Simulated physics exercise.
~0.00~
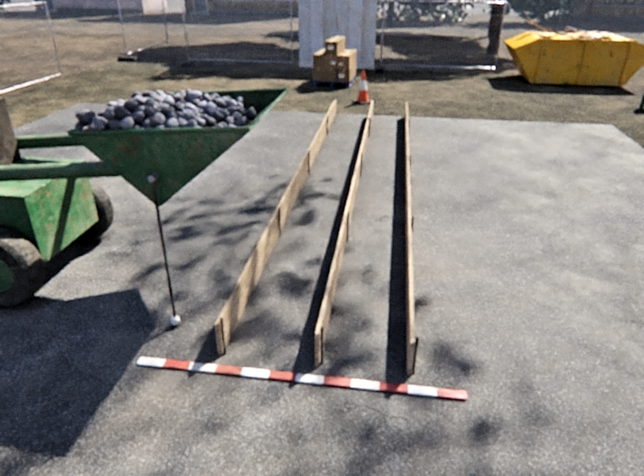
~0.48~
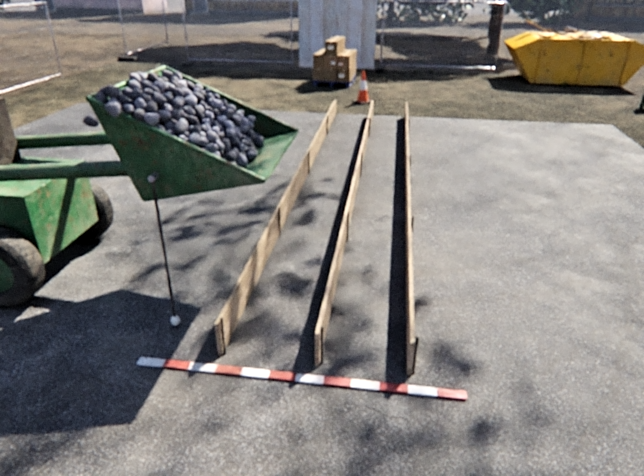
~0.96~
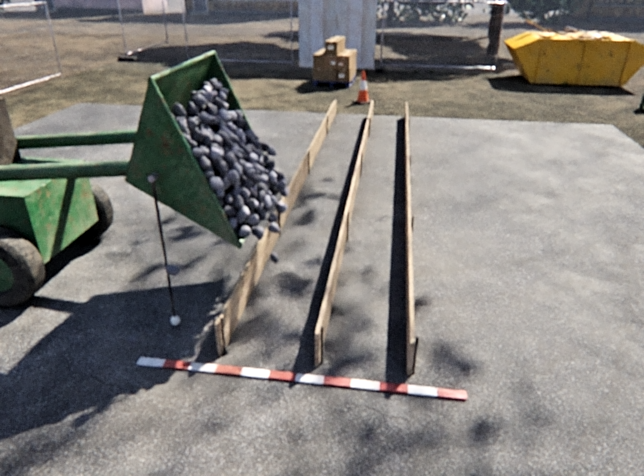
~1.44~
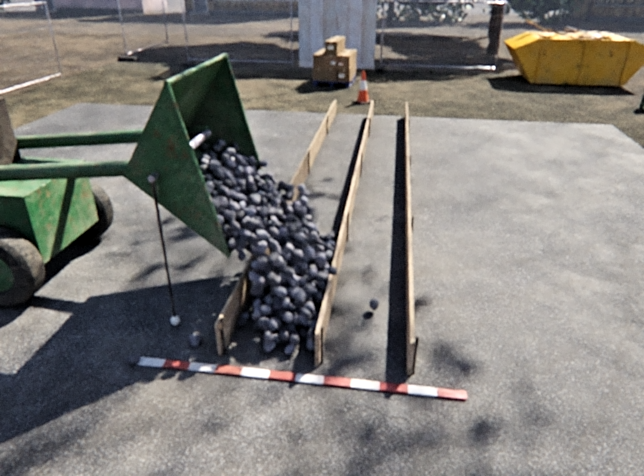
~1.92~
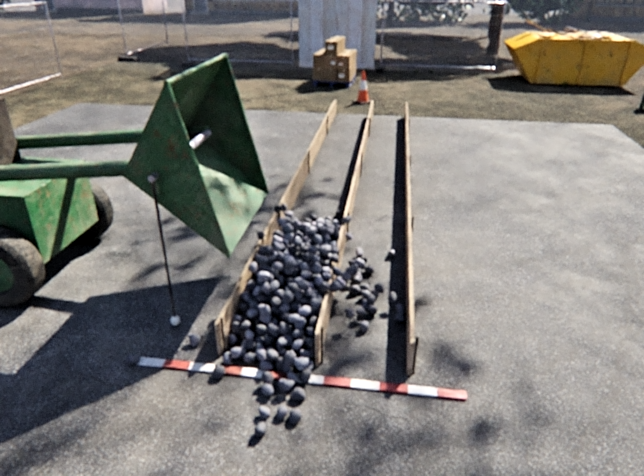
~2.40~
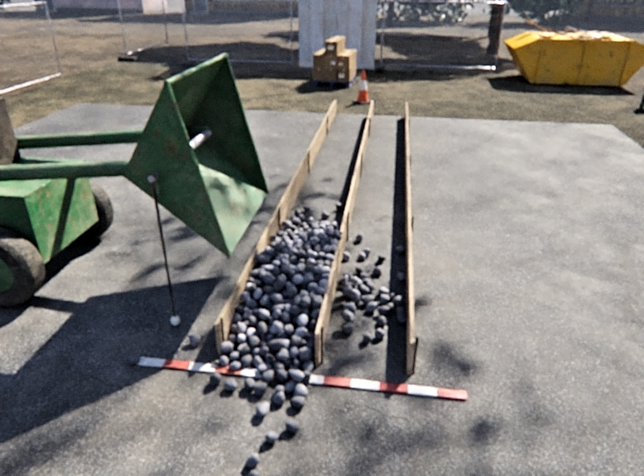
On a sunlit paved yard, seen from slightly above, a green loader stands at the left with its bucket full of smooth dark grey stones. Three long wooden planks run away from the viewer in the middle, behind a red and white striped staff, with a yellow skip and cardboard boxes beyond. The bucket tips steeply to the right, and the stones slide to its lip and pour down between the left and middle planks. Some spill past the middle plank, while others roll forward over the staff. The emptied bucket stays tilted, with most stones heaped in the left lane.
